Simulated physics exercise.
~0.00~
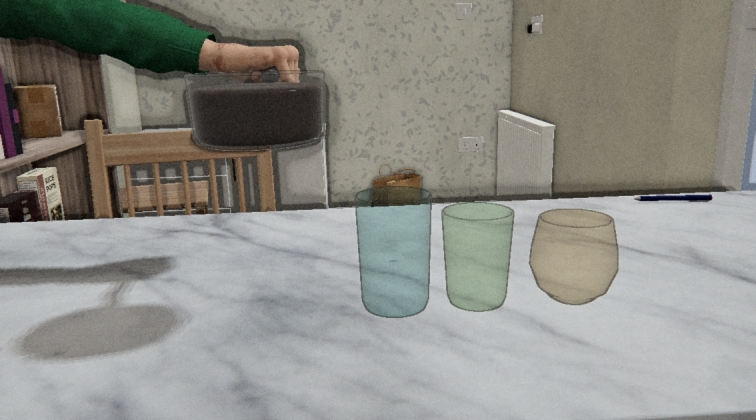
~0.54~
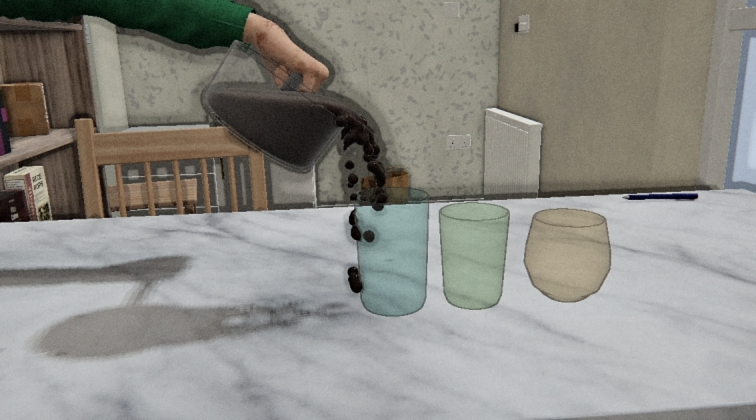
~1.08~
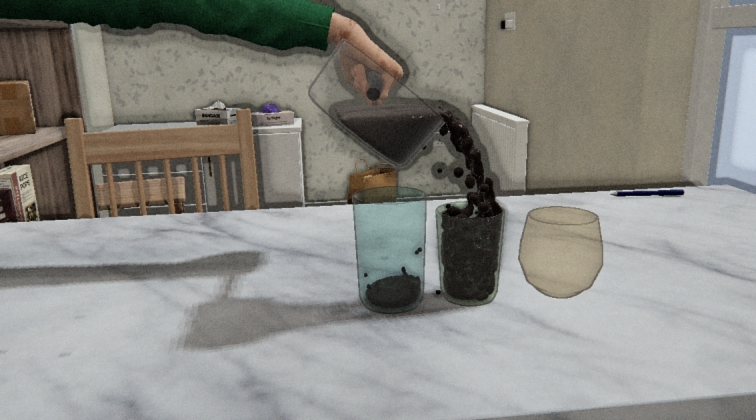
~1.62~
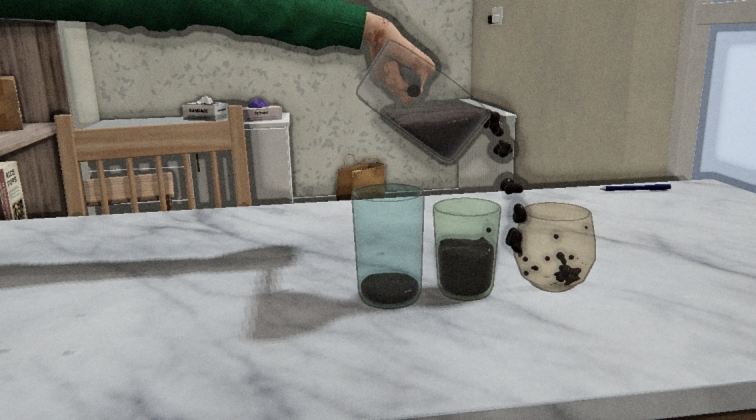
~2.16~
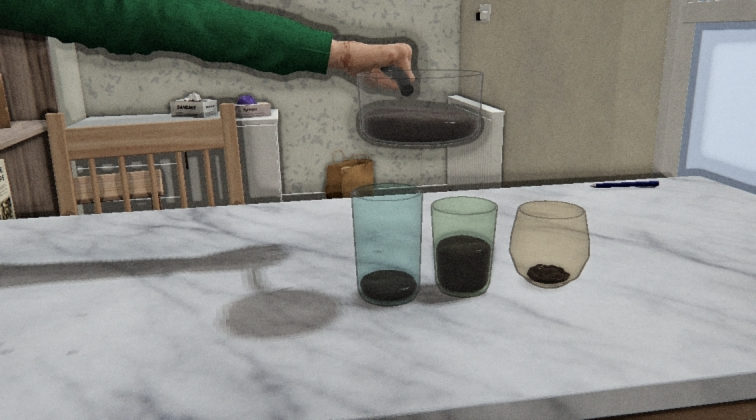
Hand tilting a clear container of dark coffee rightwards over three glasses, spilling some, then levelling it, the middle glass fullest.
